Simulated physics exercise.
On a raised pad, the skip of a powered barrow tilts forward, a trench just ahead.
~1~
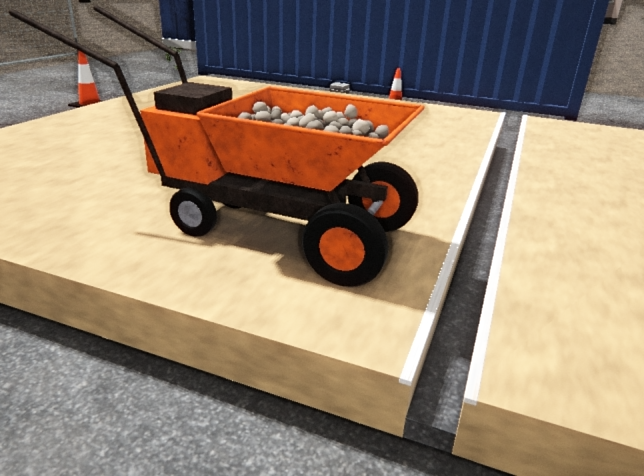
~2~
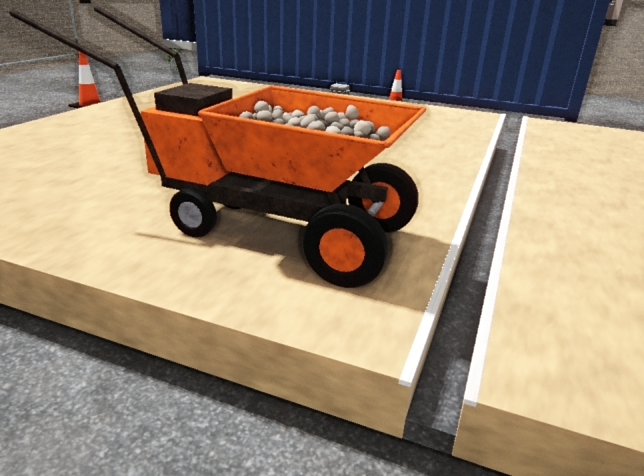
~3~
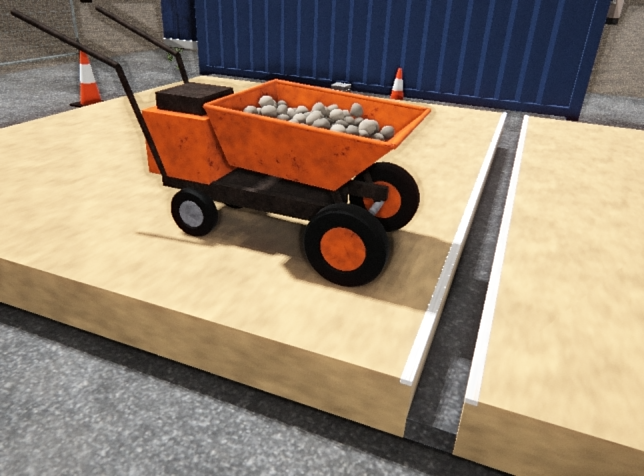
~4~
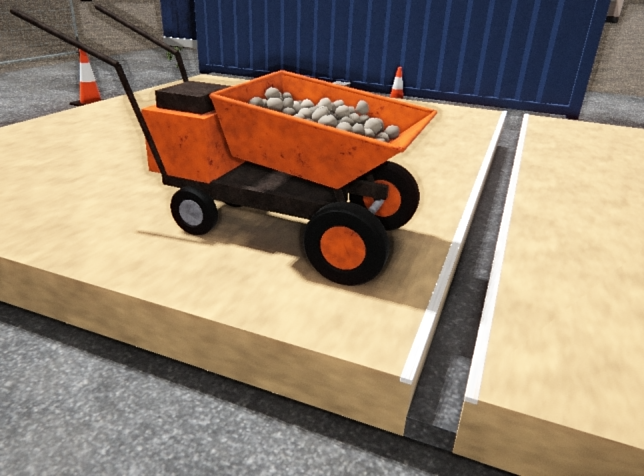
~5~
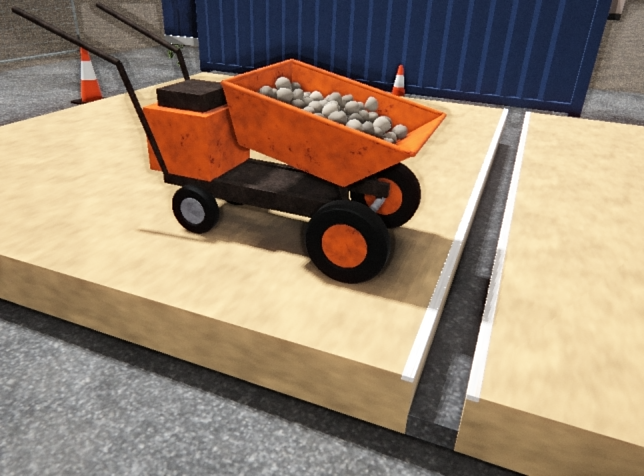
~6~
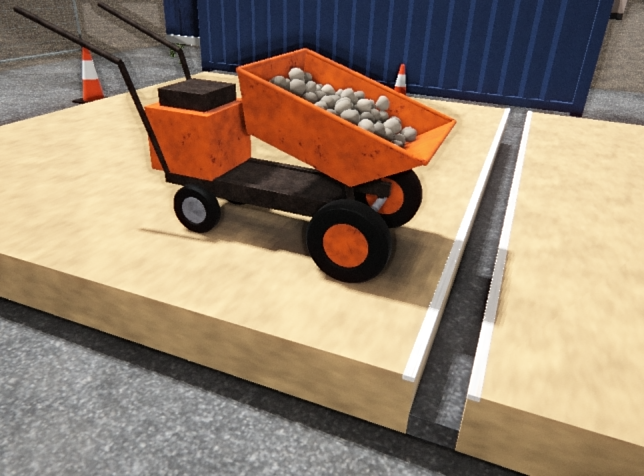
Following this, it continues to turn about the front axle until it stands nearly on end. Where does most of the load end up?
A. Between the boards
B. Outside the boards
Outside the boards (B).
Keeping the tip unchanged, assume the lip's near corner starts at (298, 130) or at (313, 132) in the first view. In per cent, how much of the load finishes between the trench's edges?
50 per cent, then 60 per cent.
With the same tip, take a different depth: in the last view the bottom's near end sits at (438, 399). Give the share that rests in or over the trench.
I'd put it at about 30 in a hundred.
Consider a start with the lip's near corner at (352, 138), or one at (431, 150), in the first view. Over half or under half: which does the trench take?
At the first place over half, at the second the smaller part.
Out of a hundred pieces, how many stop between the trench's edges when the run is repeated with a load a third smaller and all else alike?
Close to 30 percent.
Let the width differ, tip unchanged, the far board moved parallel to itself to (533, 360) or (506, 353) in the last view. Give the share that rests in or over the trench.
First one: 90 per cent; second one: 60 per cent.
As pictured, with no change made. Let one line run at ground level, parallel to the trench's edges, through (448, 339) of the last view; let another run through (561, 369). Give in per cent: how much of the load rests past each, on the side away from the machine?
The first comes to 90 %, the second to 40 %.
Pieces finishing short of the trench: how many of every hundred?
My estimate is around 0 percent.
Soon after the last picture, skip tipped steeply; all in the skip.
A little later, skip tipped right over; about a third in the skip; a small part in or heaped over the trench; about half beyond it; a stray few falling.
Later still, skip tipped right over; about a quarter in or heaped over the trench; about two thirds beyond it.
At rest, skip tipped right over; about a third in or heaped over the trench; about two thirds beyond it.
